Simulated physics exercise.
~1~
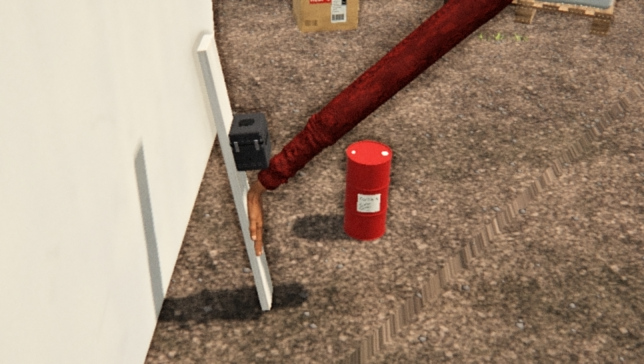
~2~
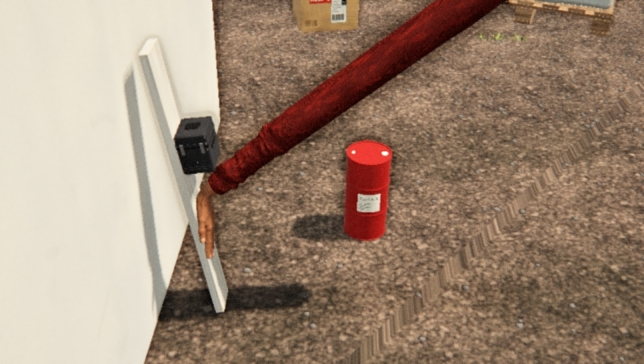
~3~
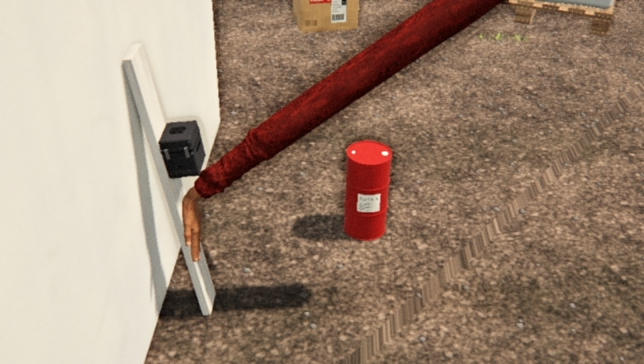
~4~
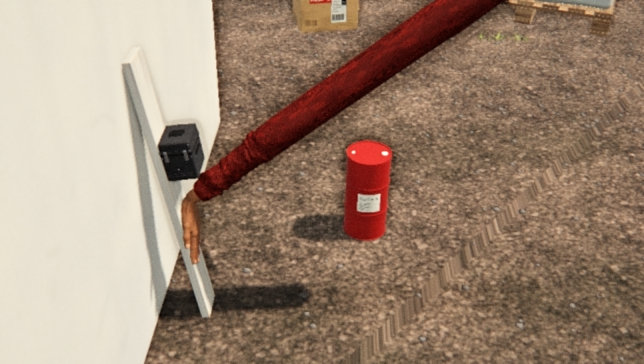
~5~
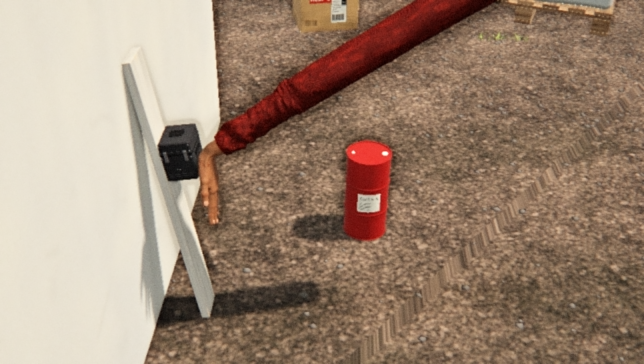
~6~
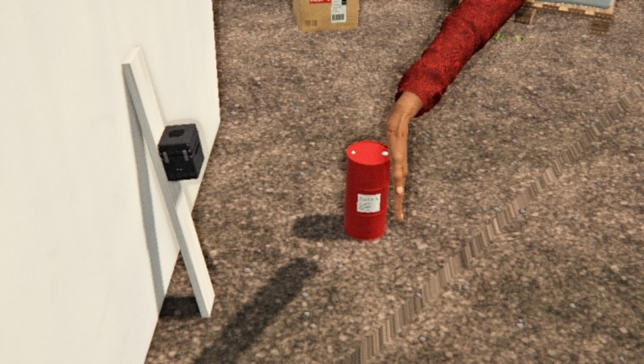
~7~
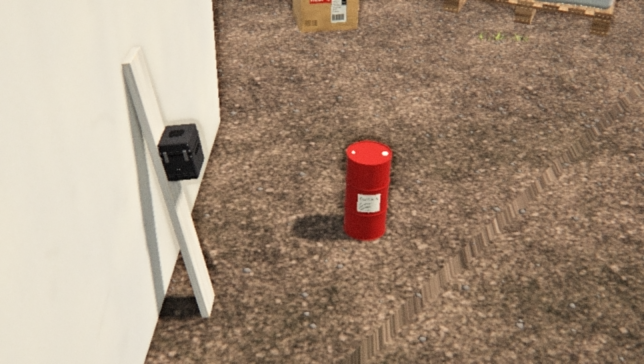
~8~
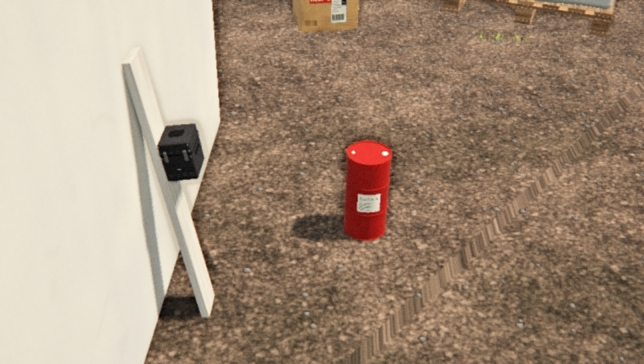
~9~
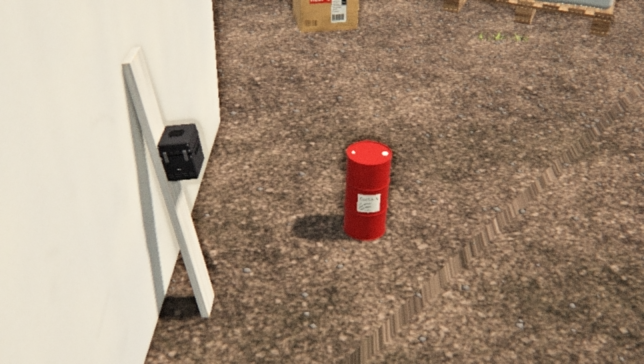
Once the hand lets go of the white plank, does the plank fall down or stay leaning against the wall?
The white plank stays leaning against the wall after the hand lets go.
A white plank with a small black box on it was moved left by a hand in a red sleeve until it leaned against a pale wall, then the hand let go and withdrew past a red canister, and the plank stayed leaning.
